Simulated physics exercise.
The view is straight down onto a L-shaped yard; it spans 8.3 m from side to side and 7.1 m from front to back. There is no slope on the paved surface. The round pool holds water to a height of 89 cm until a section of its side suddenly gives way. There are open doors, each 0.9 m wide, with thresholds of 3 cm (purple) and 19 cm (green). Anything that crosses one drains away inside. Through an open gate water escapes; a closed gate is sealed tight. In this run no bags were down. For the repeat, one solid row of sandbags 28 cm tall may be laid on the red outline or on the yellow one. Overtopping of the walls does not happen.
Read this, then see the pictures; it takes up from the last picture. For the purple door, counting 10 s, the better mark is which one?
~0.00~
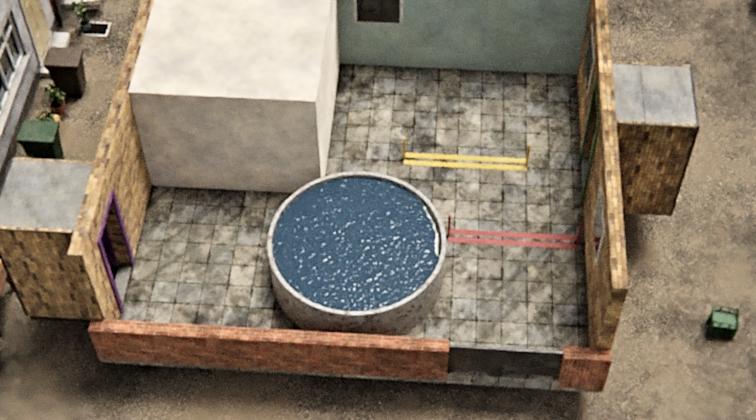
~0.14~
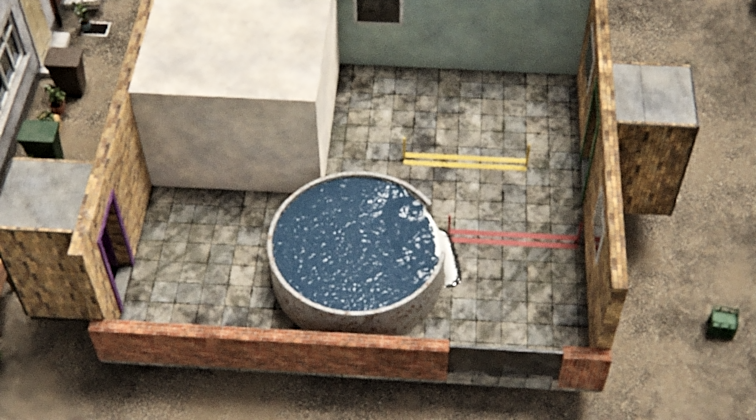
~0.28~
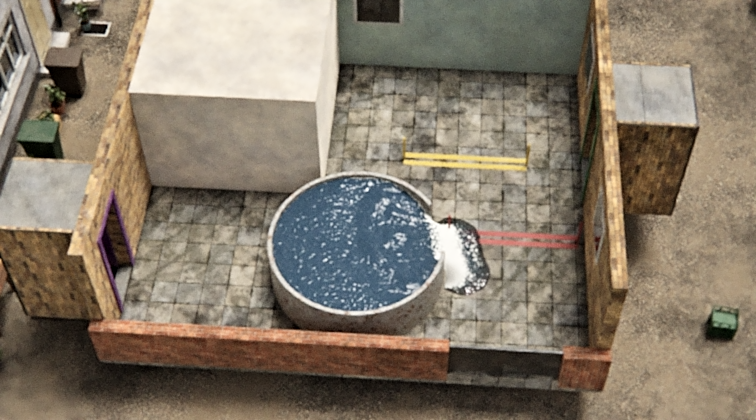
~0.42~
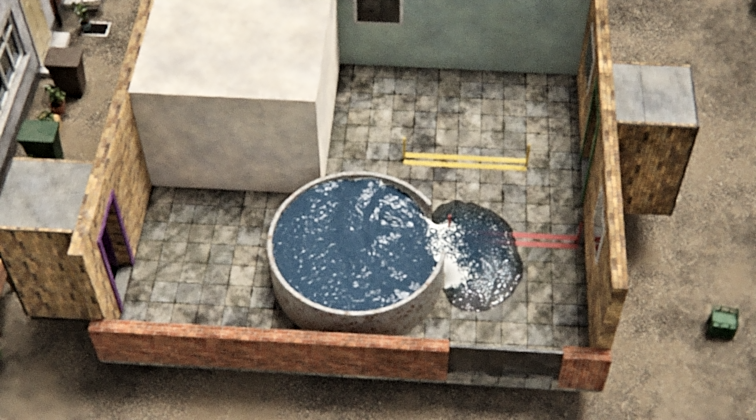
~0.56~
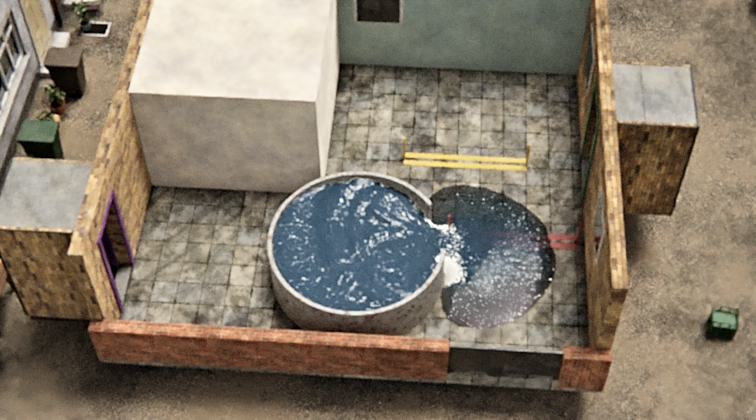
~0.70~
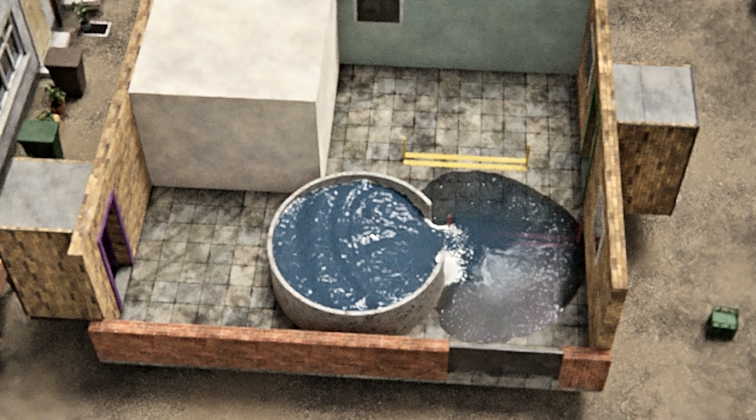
It is the yellow one.
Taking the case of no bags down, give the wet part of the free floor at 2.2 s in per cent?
Something near 40 per cent.
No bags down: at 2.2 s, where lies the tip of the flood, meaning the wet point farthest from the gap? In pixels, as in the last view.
Front tip: Around pixel (577, 77).
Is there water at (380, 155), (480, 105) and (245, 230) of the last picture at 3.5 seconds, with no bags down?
Respectively: Clear, covered and clear.
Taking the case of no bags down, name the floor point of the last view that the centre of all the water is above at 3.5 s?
I'd put it at around pixel (440, 241).
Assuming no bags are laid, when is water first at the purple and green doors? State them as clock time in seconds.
Purple door 5.5 seconds, green door 0.9 seconds.
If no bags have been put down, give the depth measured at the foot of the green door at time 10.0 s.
I'd put it at around 20.5 centimetres deep.
After 1.4 s water covers 35 % of the floor and is deepest (48 cm) near (448, 260) in the run without bags; in at the purple door, 0 L with no bags, 0 L with the row on red, 0 L on yellow.
After 2.2 s water covers 40 % of the floor and is deepest (46 cm) near (590, 361) in the run without bags; in at the purple door, 0 L with no bags, 0 L with the row on red, 0 L on yellow.
After 3.5 s water covers 50 % of the floor and is deepest (40 cm) near (568, 76) in the run without bags; in at the purple door, 0 L with no bags, 0 L with the row on red, 0 L on yellow.
After 6.0 s water covers 85 % of the floor and is deepest (28 cm) near (578, 89) in the run without bags; in at the purple door, 2 L with no bags, 56 L with the row on red, 5 L on yellow.
After 10.0 s water covers 100 % of the floor and is deepest (24 cm) near (568, 76) in the run without bags; in at the purple door, 47 L with no bags, 167 L with the row on red, 52 L on yellow.
